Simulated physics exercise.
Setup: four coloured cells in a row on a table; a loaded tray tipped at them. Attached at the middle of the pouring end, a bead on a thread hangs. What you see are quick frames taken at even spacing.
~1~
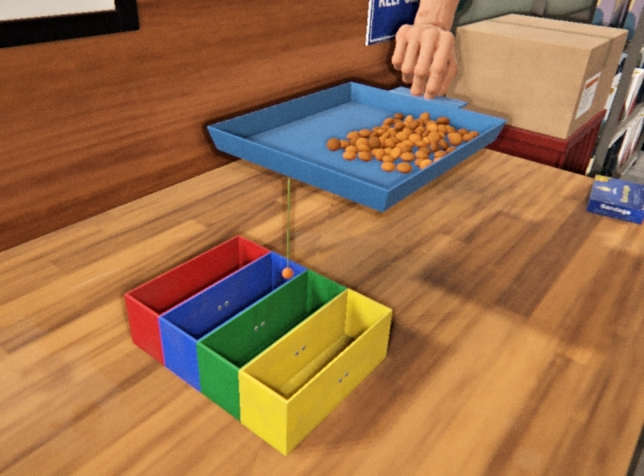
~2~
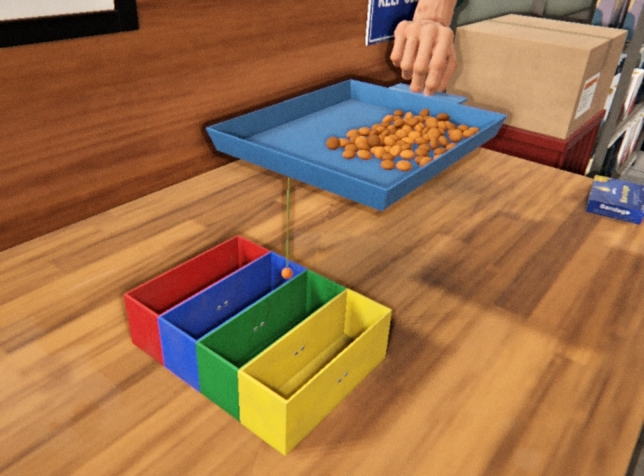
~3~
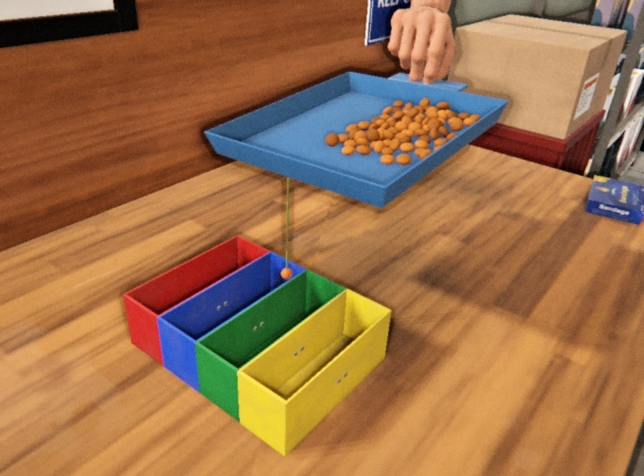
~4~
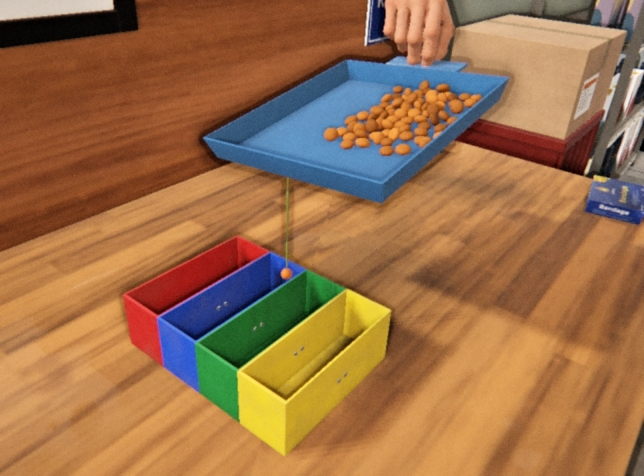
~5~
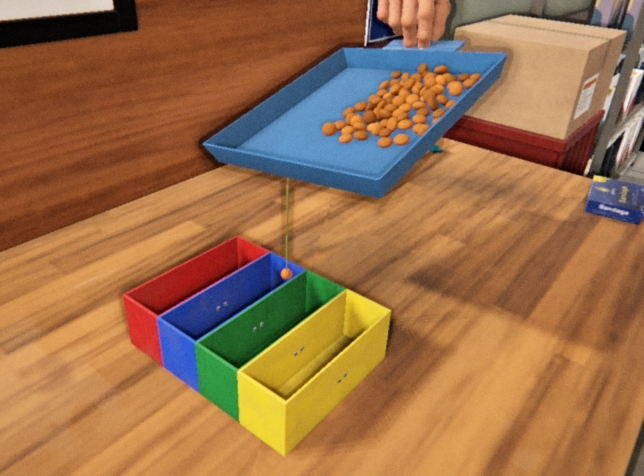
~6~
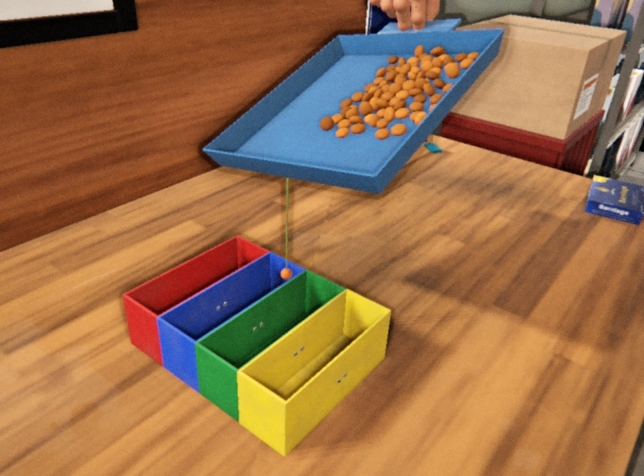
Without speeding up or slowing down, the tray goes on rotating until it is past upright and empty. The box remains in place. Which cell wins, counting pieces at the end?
The red cell wins.
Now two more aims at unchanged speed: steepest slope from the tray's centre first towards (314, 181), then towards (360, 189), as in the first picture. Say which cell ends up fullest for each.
The first time it's the cell in yellow, the second time it's the yellow one.
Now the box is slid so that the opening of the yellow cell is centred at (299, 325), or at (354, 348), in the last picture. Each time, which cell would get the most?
So it's red for the first shift and red for the second.
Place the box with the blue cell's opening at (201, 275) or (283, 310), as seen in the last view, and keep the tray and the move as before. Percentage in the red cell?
Trial 1 about 30 %, trial 2 about 10 %.
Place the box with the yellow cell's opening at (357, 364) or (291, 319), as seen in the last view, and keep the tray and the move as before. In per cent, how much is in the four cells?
First 20 %, then 100 %.
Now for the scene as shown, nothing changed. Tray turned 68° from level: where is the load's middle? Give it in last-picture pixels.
In the last view the centre sits at roughly (241, 162).
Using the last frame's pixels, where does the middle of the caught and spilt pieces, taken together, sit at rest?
The centre comes to rest close to (207, 308).
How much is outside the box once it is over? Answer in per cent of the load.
Share: Approx. 20 %.
Soon, tray tipped steeply; most on the tray; a small part falling or outside the box.
A while on, tray tipped past a quarter turn; a small part on the tray; about half in the red cell; a small part in the blue cell; a stray few in the green cell; about a quarter falling or outside the box.
Towards the end, tray tipped past a quarter turn; about two thirds in the red cell; a small part in the blue cell; a stray few in the green cell; about a quarter falling or outside the box.
Finally, tray tipped past a quarter turn; about two thirds in the red cell; a small part in the blue cell; a stray few in the green cell; none in the yellow cell; about a quarter outside the box.
